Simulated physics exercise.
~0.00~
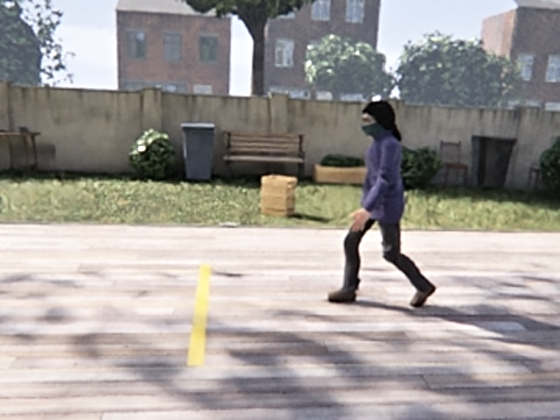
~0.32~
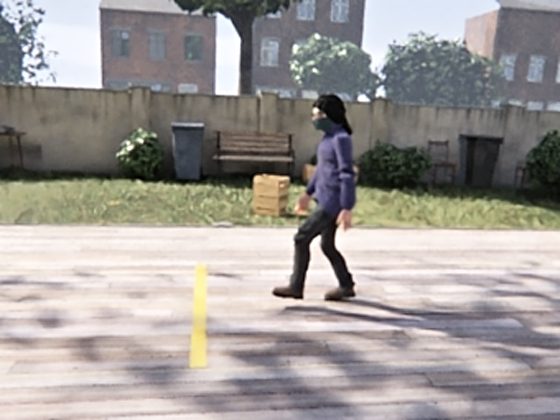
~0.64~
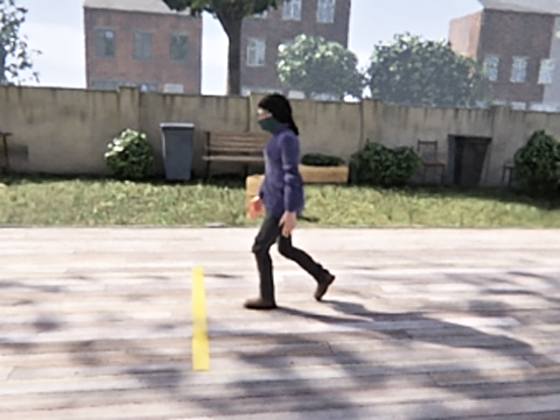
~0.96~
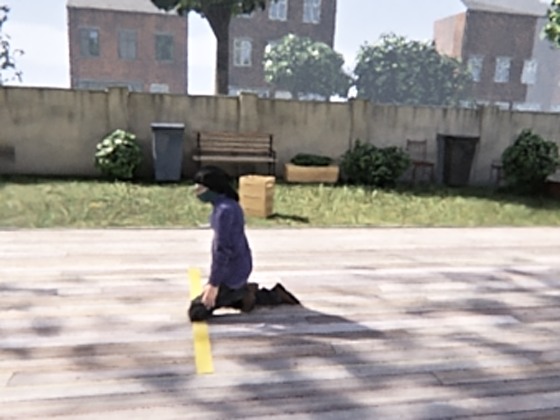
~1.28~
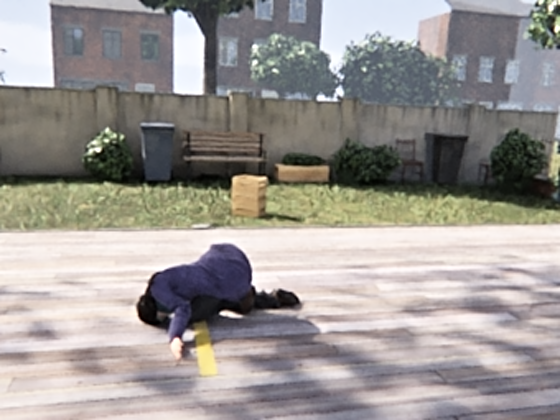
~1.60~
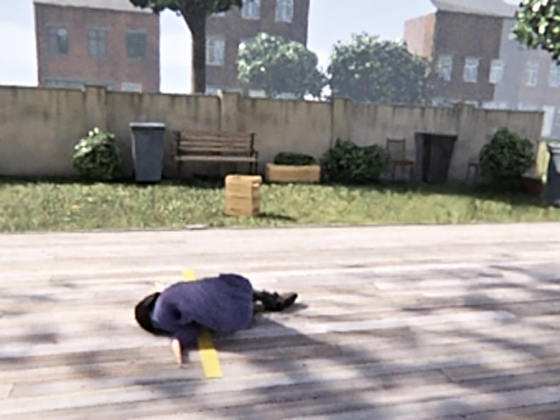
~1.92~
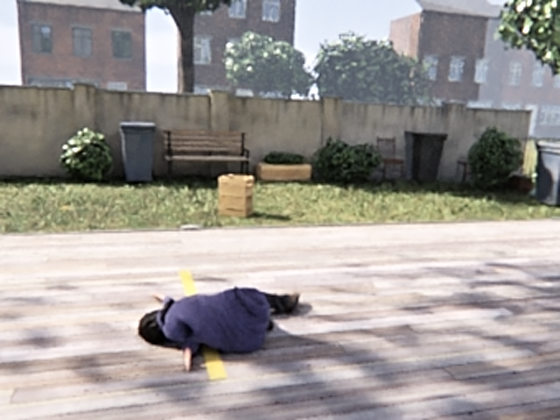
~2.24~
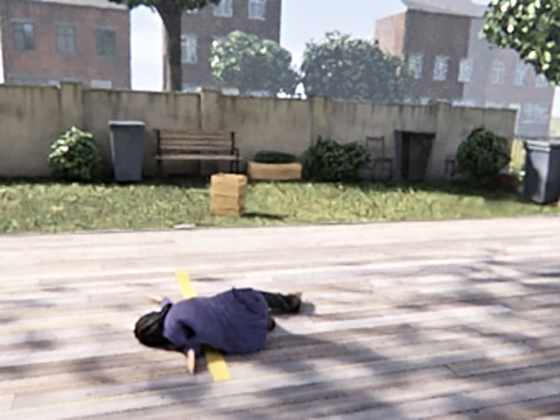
On a sunlit plank floor before a walled grassy strip, a person in a purple top and face covering strides left toward yellow tape, sinks to the knees and collapses forward, ending motionless with head and chest past the tape and hips short of it.
